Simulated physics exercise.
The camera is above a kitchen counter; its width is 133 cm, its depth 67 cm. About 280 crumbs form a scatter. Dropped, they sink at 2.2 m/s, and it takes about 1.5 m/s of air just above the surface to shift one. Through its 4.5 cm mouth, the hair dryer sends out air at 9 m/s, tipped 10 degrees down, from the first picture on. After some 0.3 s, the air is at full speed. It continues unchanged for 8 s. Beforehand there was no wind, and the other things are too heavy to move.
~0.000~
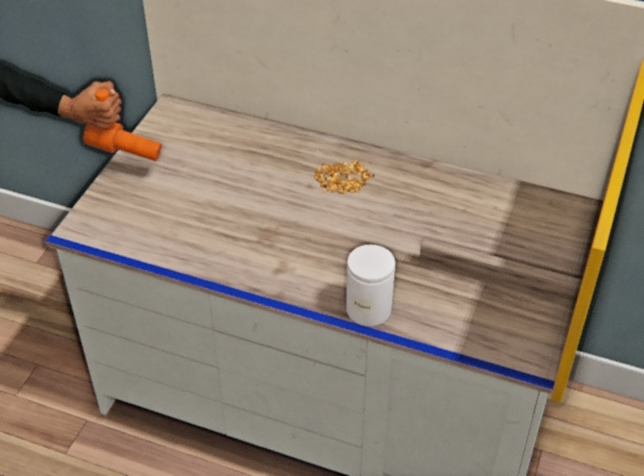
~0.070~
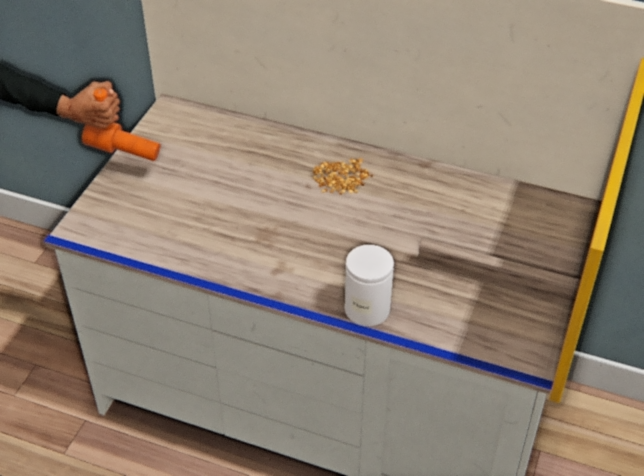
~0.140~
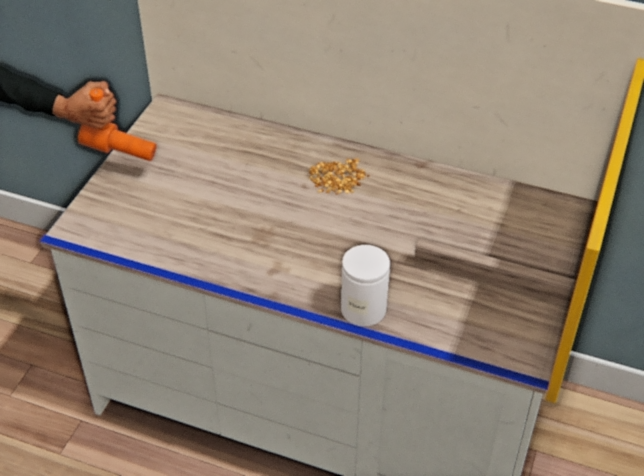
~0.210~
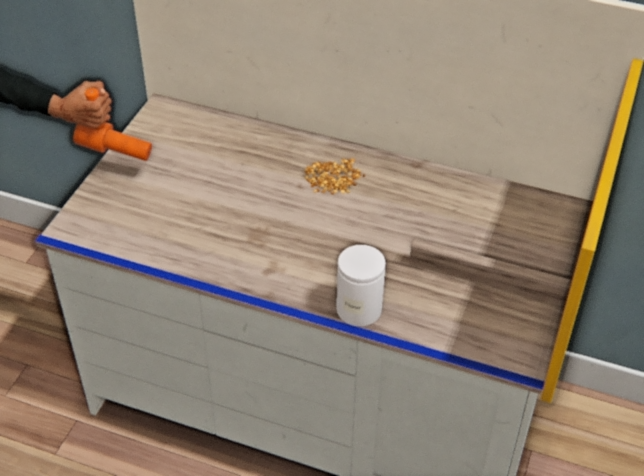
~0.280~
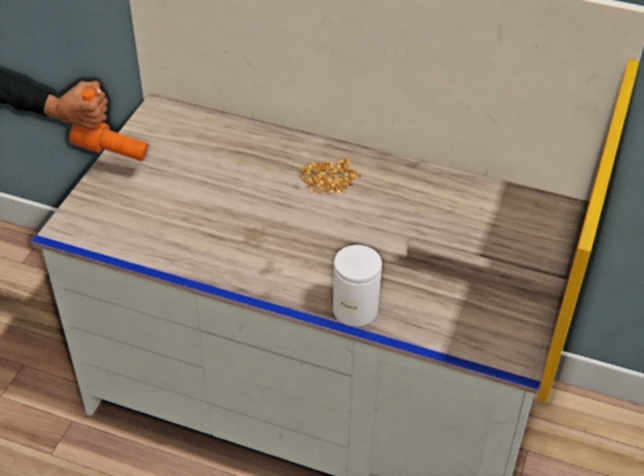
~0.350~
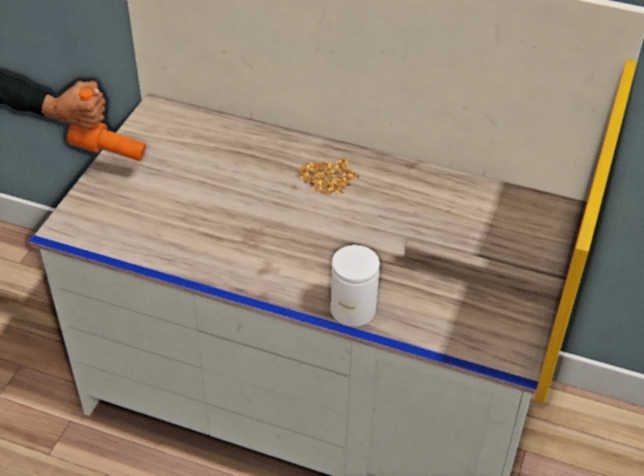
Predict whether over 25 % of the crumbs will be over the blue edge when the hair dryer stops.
Chances are the quarter threshold never gets crossed at that edge.
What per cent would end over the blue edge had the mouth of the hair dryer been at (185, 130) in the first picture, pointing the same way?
0 per cent, roughly.
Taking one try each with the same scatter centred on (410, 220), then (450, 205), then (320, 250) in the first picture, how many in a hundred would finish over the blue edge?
0, 0 and 0 in a hundred, respectively.
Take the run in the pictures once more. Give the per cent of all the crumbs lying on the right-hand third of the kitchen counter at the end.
Roughly 70 in a hundred.
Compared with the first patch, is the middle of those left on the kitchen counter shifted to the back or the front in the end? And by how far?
Toward the rear, roughly 15 cm.
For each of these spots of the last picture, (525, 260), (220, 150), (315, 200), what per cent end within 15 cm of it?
In order: About 0 %, then 0 %, then 1 %.
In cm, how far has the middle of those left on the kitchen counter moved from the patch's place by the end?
55 cm.
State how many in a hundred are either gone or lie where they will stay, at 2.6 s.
Close to 30 % of them.
After 1.6 s the count stands so, 0 % are over the blue edge; the middle of those still in play is near (510, 185).
After 2.6 s the count stands so, 0 % are over the blue edge; the middle of those still in play is near (515, 186).
After 4.4 s the count stands so, 0 % are over the blue edge; the middle of those still in play is near (518, 188).
After 8.0 s, at the end, 0 % are over the blue edge; the middle of those still in play is near (526, 186).
